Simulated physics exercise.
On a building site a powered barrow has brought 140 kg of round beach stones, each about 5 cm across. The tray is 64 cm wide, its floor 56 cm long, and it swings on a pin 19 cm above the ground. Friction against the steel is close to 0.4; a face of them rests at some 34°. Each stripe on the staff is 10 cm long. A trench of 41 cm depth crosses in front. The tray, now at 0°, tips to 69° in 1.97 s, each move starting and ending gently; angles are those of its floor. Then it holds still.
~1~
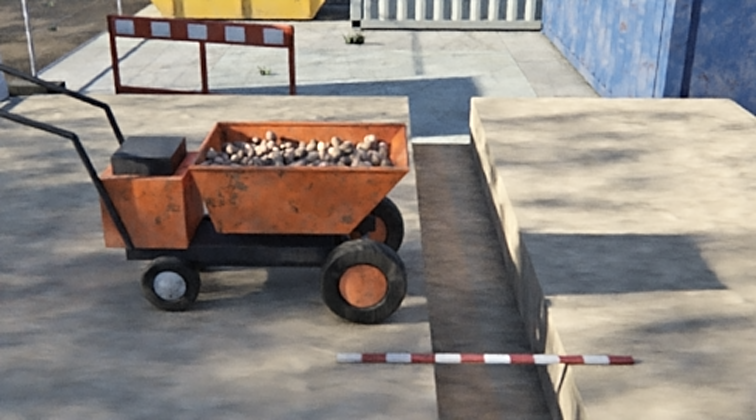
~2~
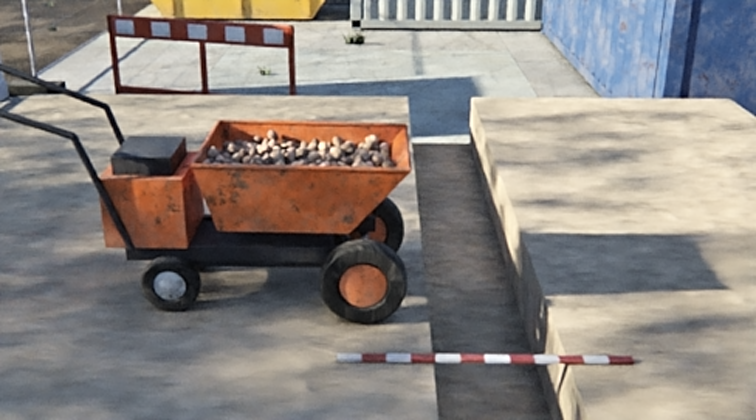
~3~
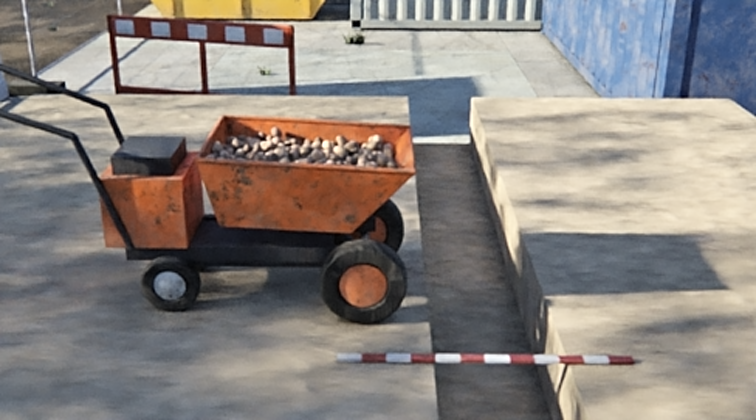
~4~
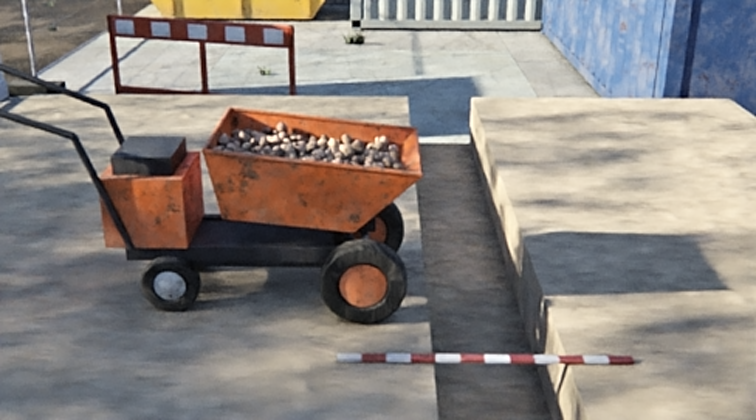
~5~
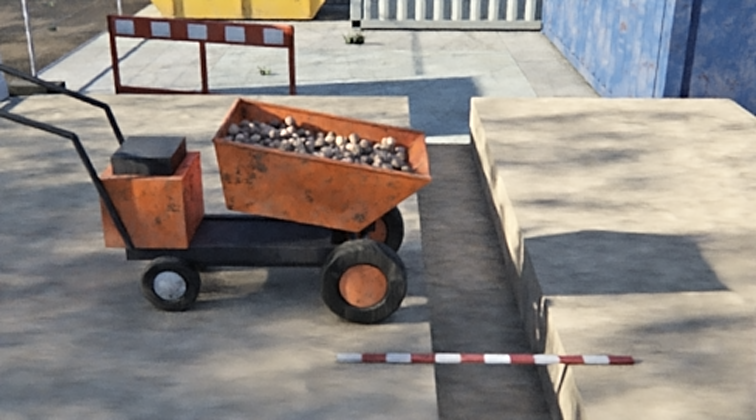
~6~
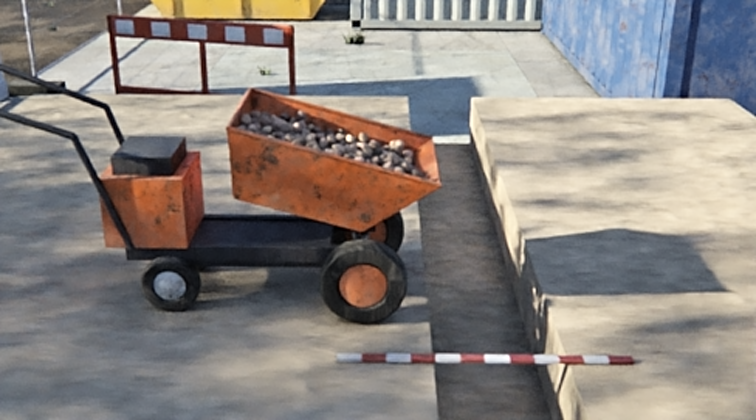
An orange powered barrow loaded with round stones stood still beside a trench while its tray slowly tilted, the back end rising and the front lip leaning down to the right, the stones still inside.
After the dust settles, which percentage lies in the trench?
Roughly 80 per cent ends in the trench.
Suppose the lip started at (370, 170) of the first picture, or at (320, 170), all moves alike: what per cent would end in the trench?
First some 100, then 100 per cent.
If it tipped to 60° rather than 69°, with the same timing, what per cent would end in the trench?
Then about 80 per cent.
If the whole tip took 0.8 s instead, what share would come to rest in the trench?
In that case some 65 per cent.
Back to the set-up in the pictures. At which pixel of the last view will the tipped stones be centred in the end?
Around (510, 352).
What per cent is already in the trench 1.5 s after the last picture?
About 45 per cent by then.
Then, 0.9 s after the last picture the floor is at 58°, 99 % in the tray, 1 % in the trench; the foremost stones are at (506, 242).
Then, 1.5 s after the last picture the floor is at 69°, 39 % in the tray, 46 % in the trench, 15 % past the trench; the foremost stones are at (630, 281).
Then, 1.8 s after the last picture the floor is at 69°, 17 % in the tray, 64 % in the trench, 20 % past the trench; the foremost stones are at (682, 277).
Then, 3.8 s after the last picture the floor is at 69°, 0 % in the tray, 80 % in the trench, 20 % past the trench; the foremost stones are at (703, 283).
